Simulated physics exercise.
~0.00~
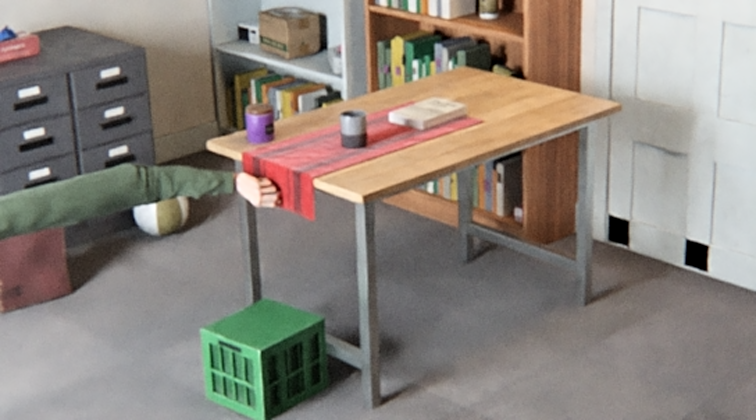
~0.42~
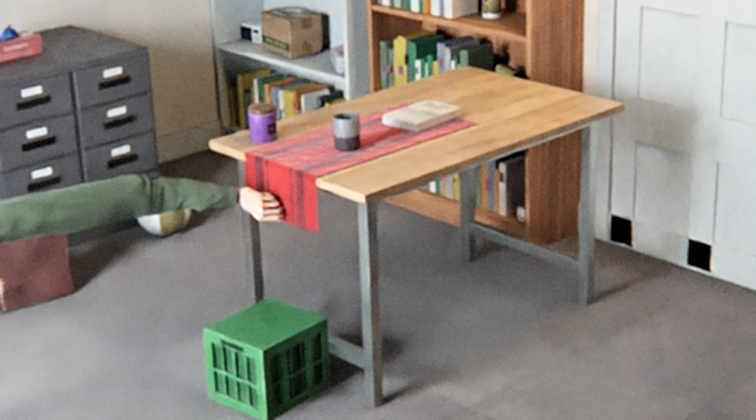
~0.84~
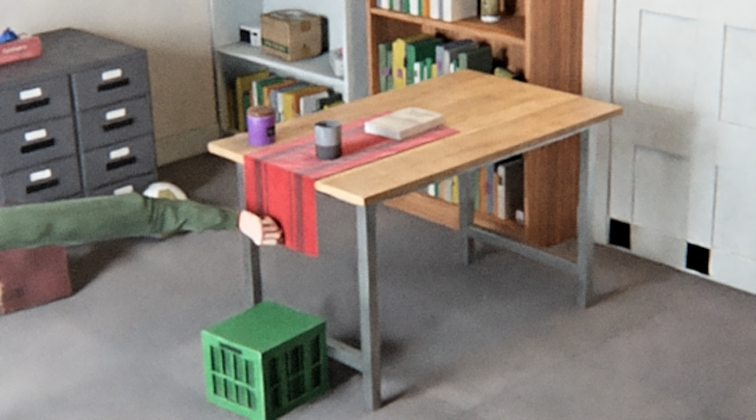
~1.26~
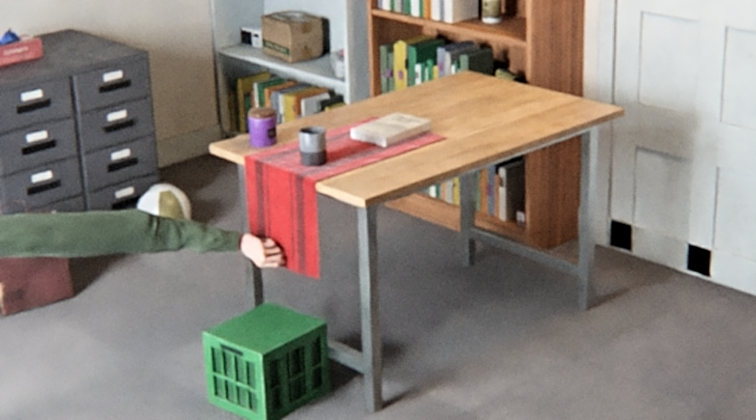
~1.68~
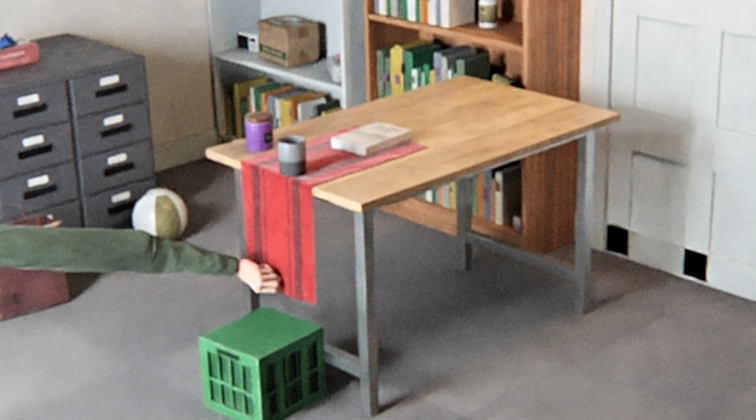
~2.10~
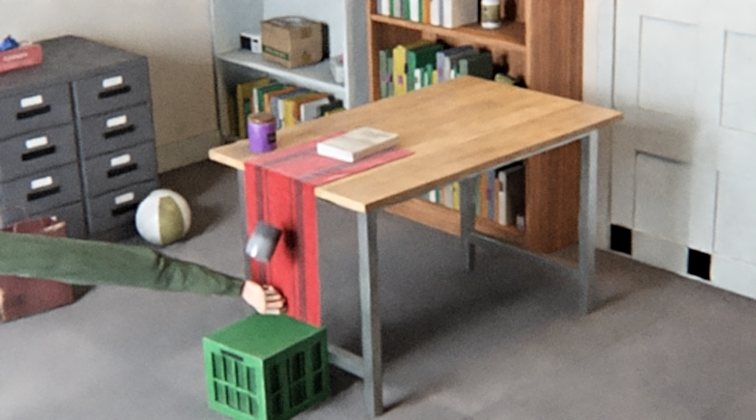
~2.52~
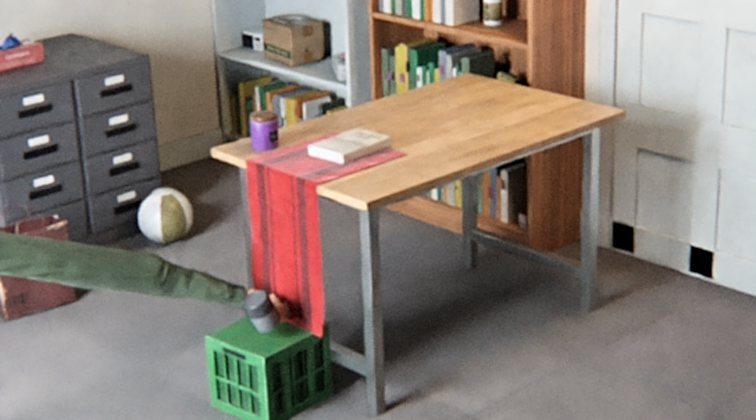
In a room with bookshelves, a hand slowly pulled a red tablecloth down over the desk's edge, carrying a grey mug and a white book left, until the mug tumbled onto the green crate below, while the book and purple jar stayed on top.
